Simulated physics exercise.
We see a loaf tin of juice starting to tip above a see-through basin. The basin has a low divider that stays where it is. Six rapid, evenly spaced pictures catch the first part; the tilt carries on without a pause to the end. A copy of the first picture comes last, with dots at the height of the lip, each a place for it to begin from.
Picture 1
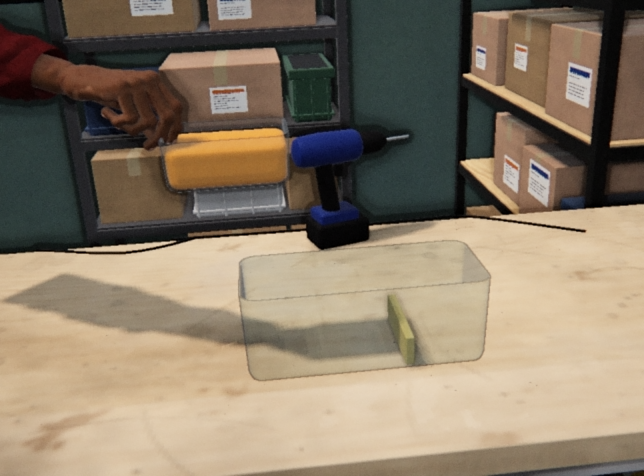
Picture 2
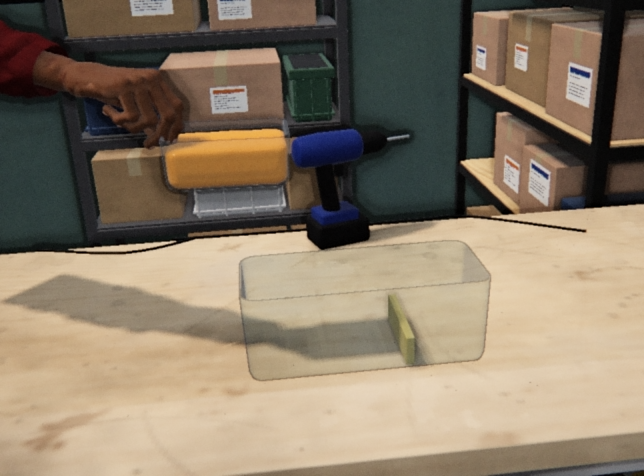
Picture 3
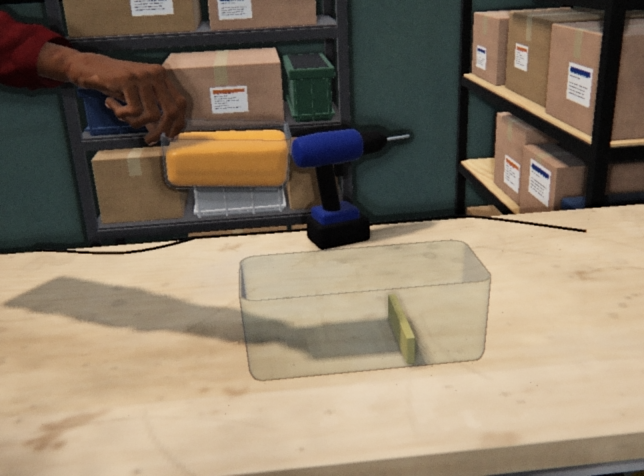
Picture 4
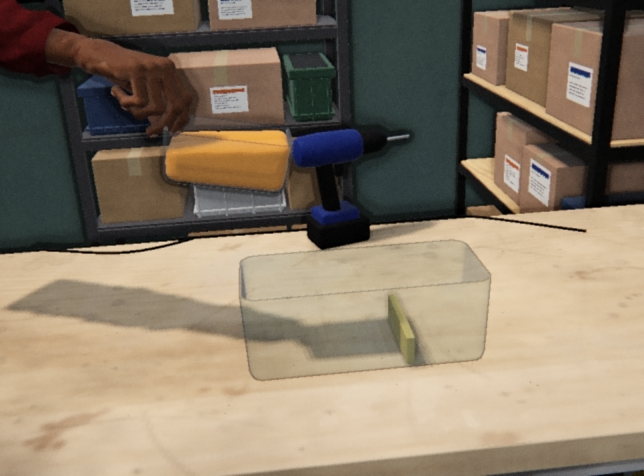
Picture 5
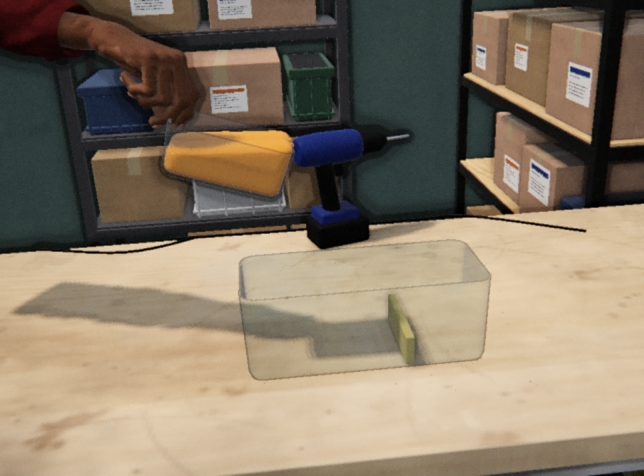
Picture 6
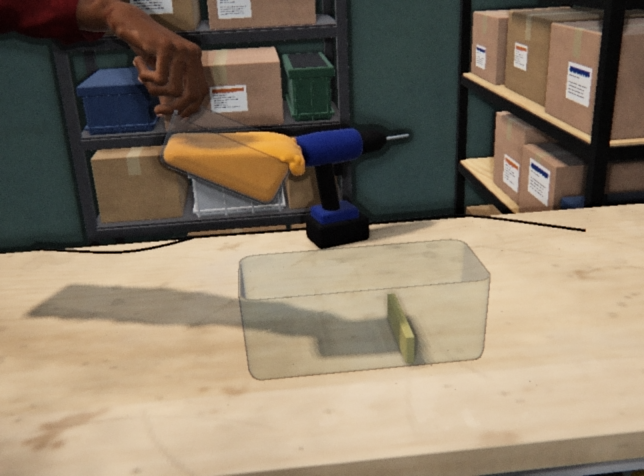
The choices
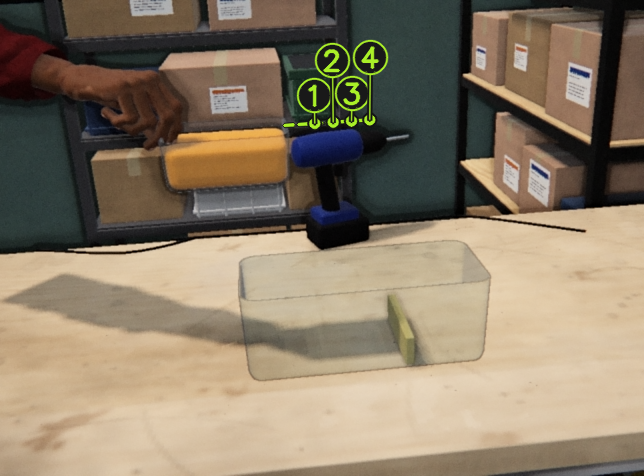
To begin with, a hand at the left holds a rounded orange container level above a see-through basin on a wooden bench, with barely any movement. Then the hand shifts slightly right and the container tilts gradually, its right end dipping, until orange juice just bulges over its lip.
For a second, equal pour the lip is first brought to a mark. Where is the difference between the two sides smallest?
The best spot is 2.
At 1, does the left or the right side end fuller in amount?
The left side.
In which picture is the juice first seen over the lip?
In picture 5.
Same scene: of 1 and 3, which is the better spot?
The answer is 3.
On the marked copy, 1 at (314, 123); 2 at (333, 122); 3 at (351, 121); 4 at (369, 119).
With 1, about 81 % ends left of the wall and 13 % right of it; 6 % is lost outside.
With 2, about 48 % ends left of the wall and 46 % right of it; 7 % is lost outside.
With 3, about 34 % ends left of the wall and 60 % right of it; 6 % is lost outside.
With 4, about 28 % ends left of the wall and 65 % right of it; 7 % is lost outside.
